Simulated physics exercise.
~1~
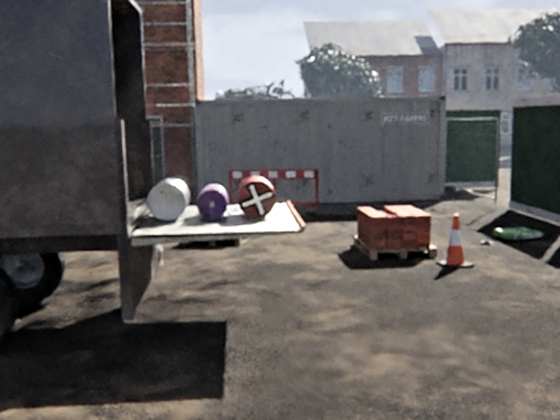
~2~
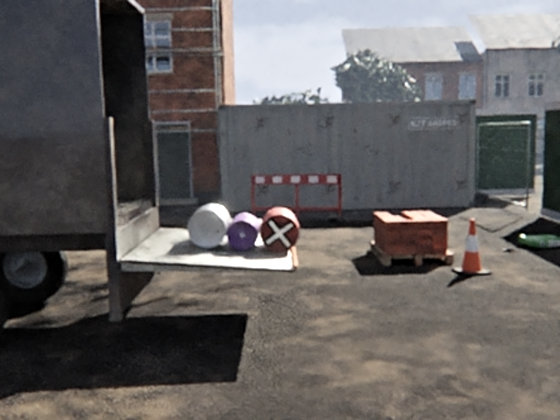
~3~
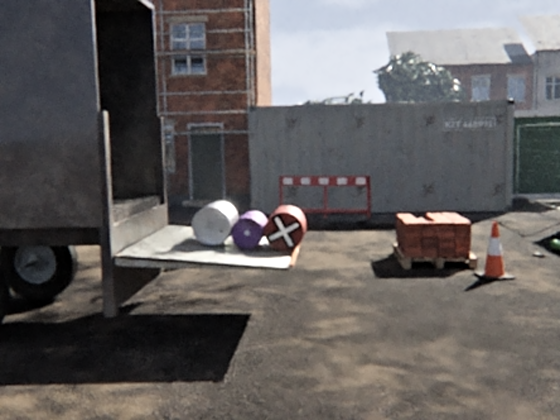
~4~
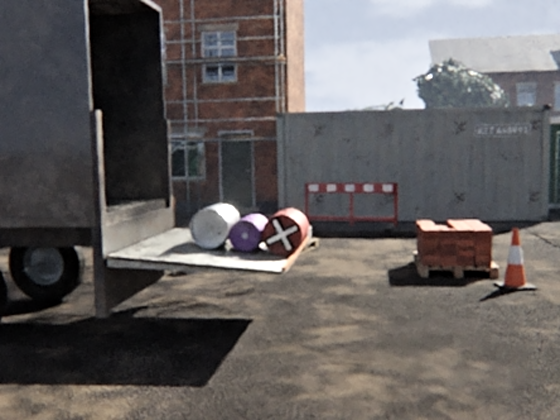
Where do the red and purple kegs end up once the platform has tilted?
Both stay on the platform. The red keg rests near the outer edge, and the purple one is held back just to its left.
